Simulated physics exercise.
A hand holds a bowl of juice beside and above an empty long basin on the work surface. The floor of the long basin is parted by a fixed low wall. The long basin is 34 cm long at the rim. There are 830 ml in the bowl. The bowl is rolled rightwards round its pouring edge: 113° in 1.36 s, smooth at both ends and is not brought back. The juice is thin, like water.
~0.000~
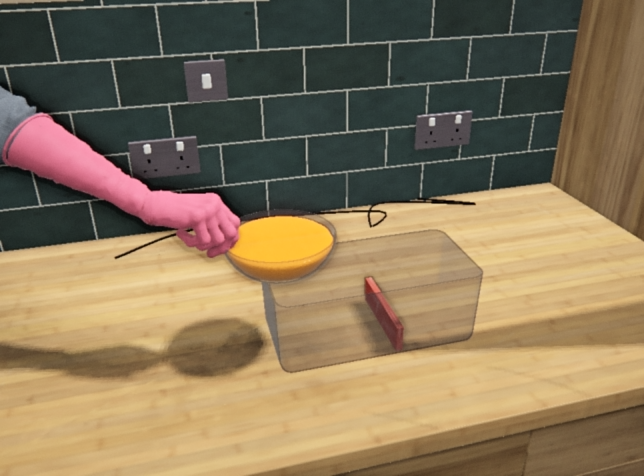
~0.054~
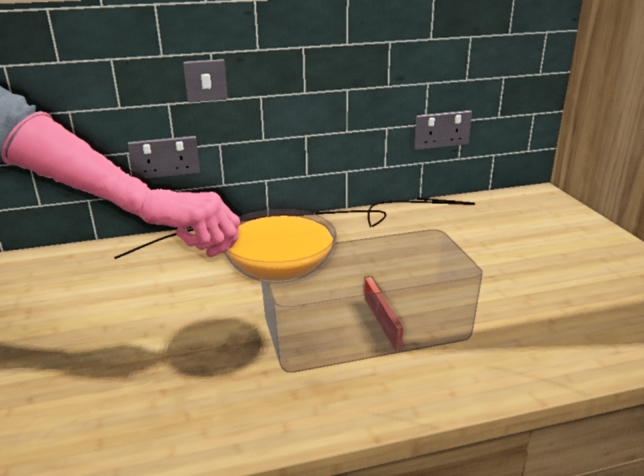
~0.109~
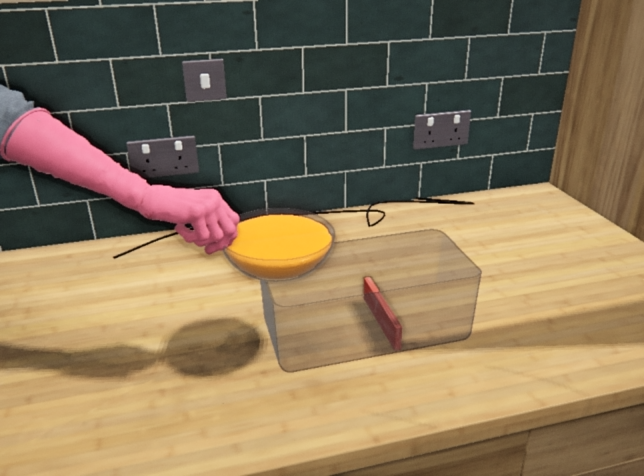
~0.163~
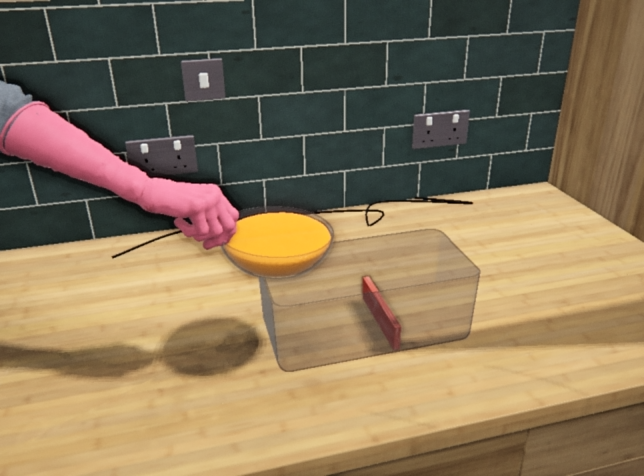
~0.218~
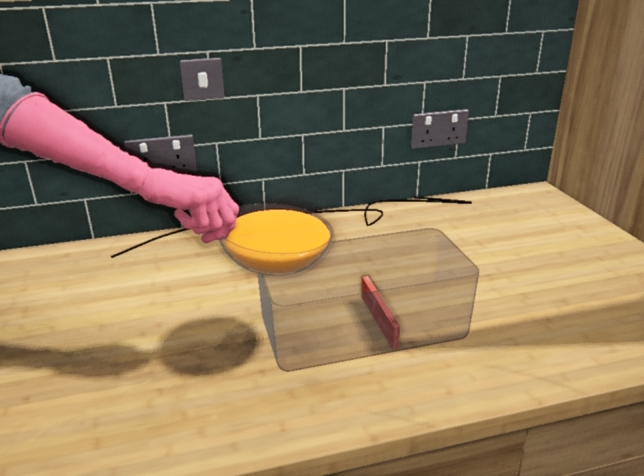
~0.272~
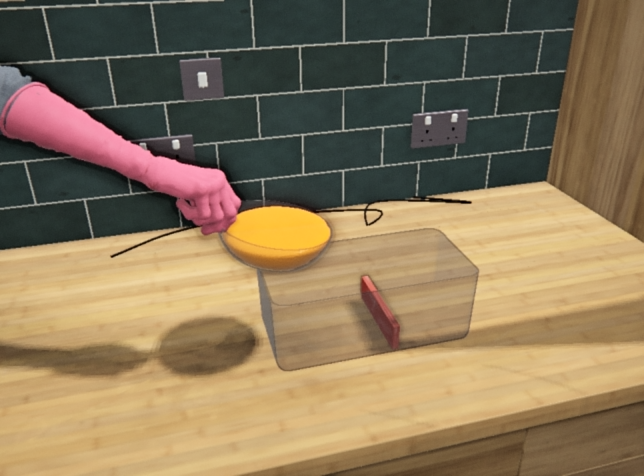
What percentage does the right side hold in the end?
Roughly 69 per cent is past the wall.
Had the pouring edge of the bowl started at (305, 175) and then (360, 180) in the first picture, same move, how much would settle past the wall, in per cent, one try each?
In turn about 45 and 90 per cent.
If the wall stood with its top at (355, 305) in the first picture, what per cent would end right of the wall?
Then about 95 per cent.
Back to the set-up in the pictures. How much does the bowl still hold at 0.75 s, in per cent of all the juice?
Near 26 in a hundred.
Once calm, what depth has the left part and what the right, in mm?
Left about 8 mm, right about 26 mm.
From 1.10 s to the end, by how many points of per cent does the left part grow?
Near 2 in a hundred.
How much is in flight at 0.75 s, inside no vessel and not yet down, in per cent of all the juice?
Some 38 per cent.
After 0.75 s the tilt is 65° and 27 per cent is still to pour, 19 is left of the wall and 17 right of it.
After 1.10 s the tilt is 103° and 0 per cent is still to pour, 30 is left of the wall and 69 right of it.
After 1.46 s the tilt is 113° and 0 per cent is still to pour, 31 is left of the wall and 69 right of it.
After 1.86 s the tilt is 113° and 0 per cent is still to pour, 31 is left of the wall and 69 right of it.
In the end 31 per cent lies left of the wall, 69 right of it and 0 outside.
